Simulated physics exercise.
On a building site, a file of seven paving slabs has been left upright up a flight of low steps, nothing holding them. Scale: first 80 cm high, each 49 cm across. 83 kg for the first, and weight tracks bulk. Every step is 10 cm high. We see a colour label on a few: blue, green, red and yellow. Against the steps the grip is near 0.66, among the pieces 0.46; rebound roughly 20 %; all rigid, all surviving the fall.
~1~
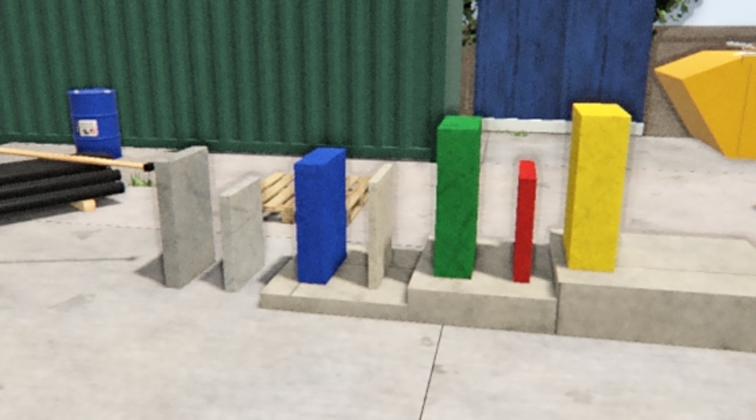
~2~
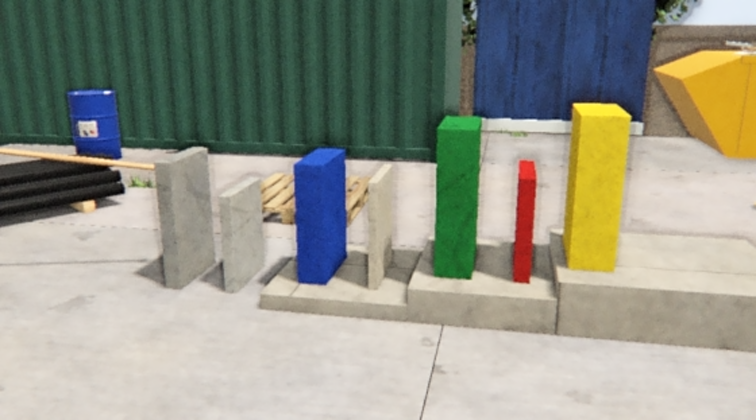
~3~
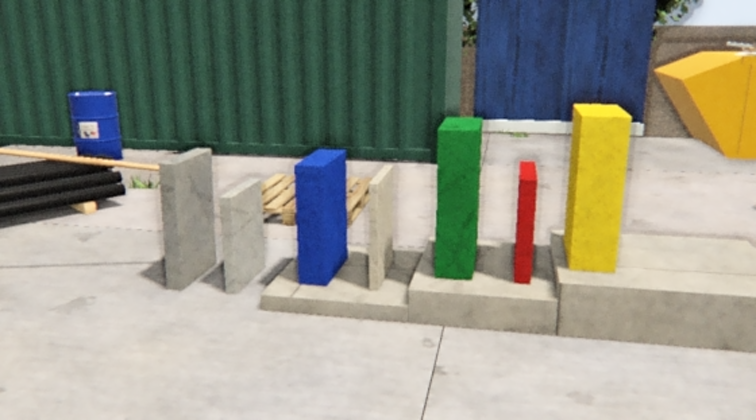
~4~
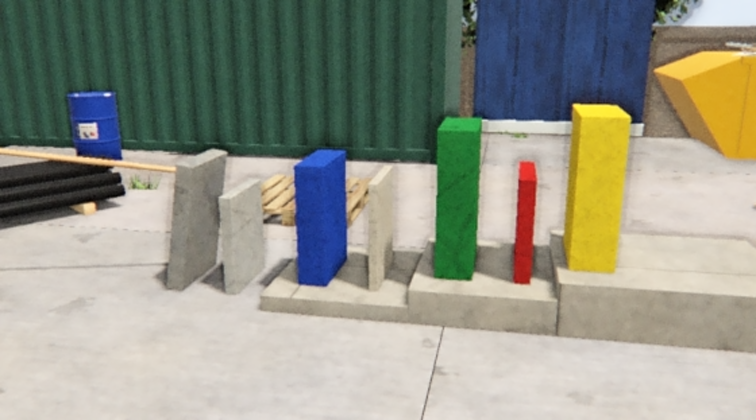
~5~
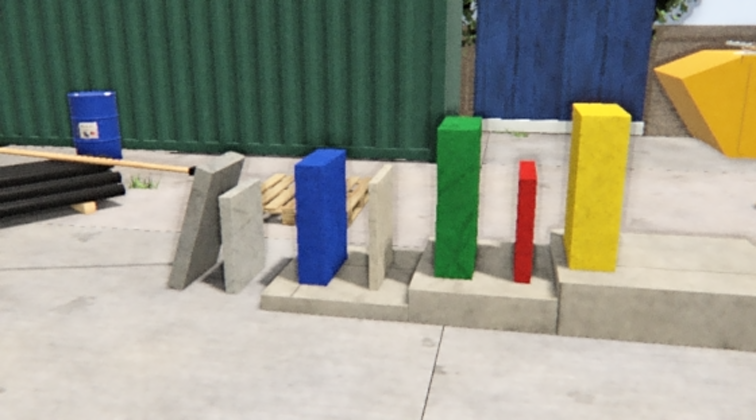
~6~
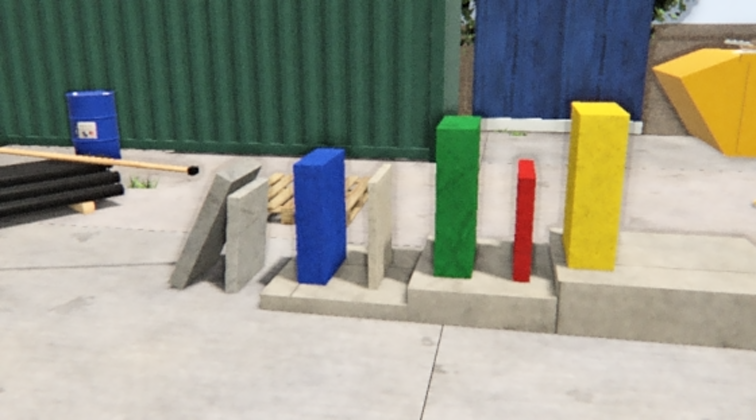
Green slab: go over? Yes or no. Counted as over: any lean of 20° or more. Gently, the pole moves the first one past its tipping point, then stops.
Yes.
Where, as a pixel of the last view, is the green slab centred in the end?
At about (537, 223).
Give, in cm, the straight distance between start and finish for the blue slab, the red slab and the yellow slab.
From start to finish: Blue 40, red 20, yellow 60 centimetres.
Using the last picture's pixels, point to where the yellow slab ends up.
About pixel (695, 241).
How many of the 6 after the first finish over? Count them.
Result - a count of 6.
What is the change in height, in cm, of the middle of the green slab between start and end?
Net change: Some 15 cm lower.
Then, 0.22 s past the last view, 1 of the 6 other slabs over; green slab unmoved.
Then, 0.72 s past the last view, 3 of the 6 other slabs over; green slab unmoved; blue slab 40° from how it stood.
Then, 1.78 s past the last view, 5 of the 6 other slabs over; green slab 42° from how it stood; blue slab 62° from how it stood.
Then, 2.40 s past the last view, 6 of the 6 other slabs over; green slab 58° from how it stood; yellow slab lying flat.
In the end, 6 of the 6 other slabs over; green slab 66° from how it stood; yellow slab lying flat; red slab 66° from how it stood. Not one is left standing. From the last view, middles, green slab near (537, 223), yellow slab near (695, 241).
